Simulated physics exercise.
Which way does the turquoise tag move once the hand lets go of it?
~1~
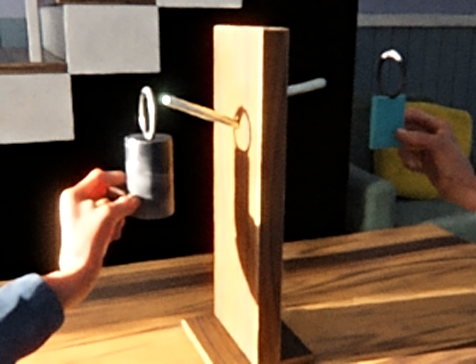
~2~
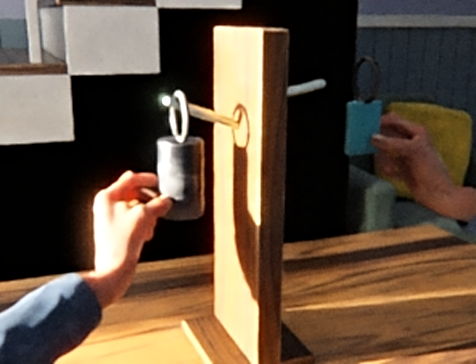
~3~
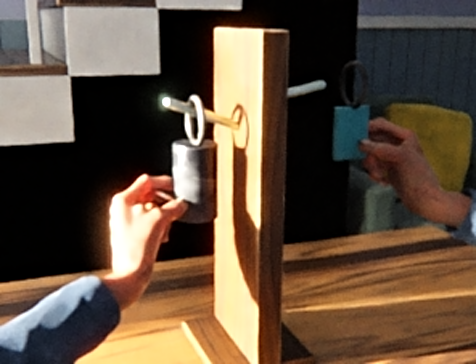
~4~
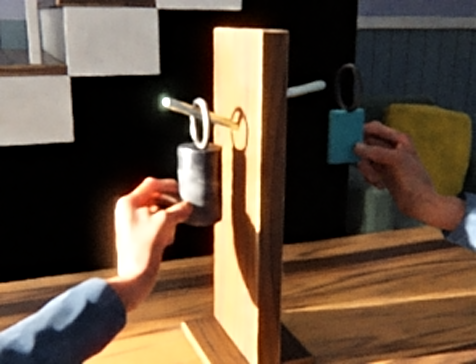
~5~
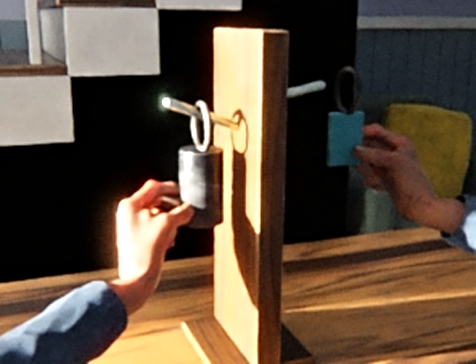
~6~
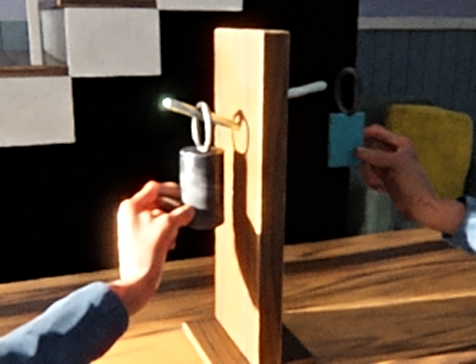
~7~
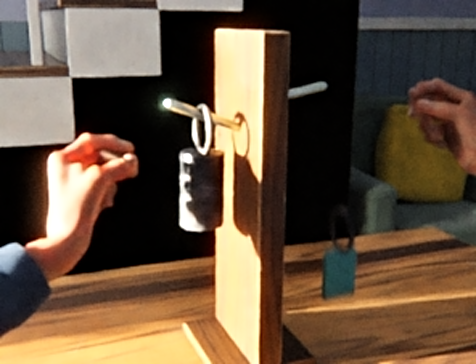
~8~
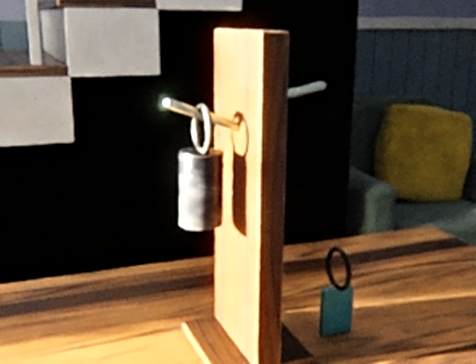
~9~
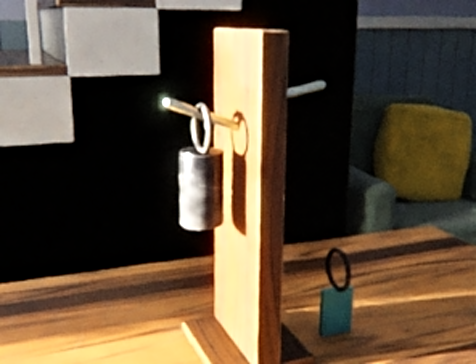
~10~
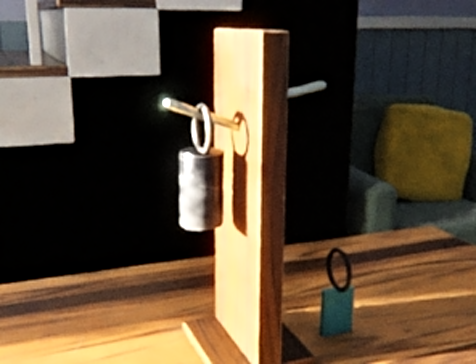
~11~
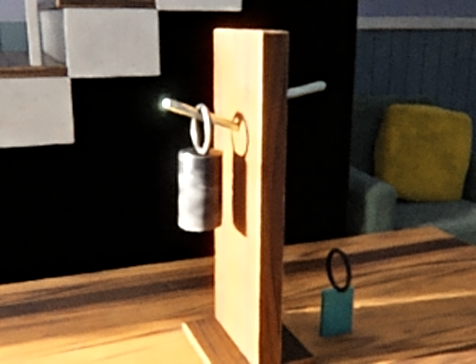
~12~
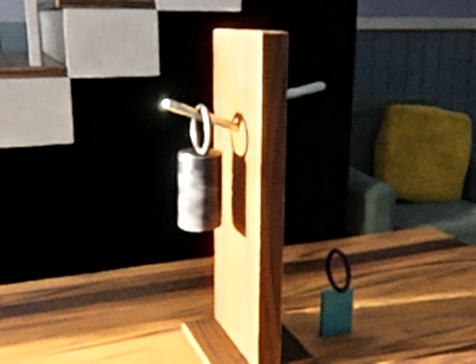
It moves down, dropping from beside the right peg to the table.
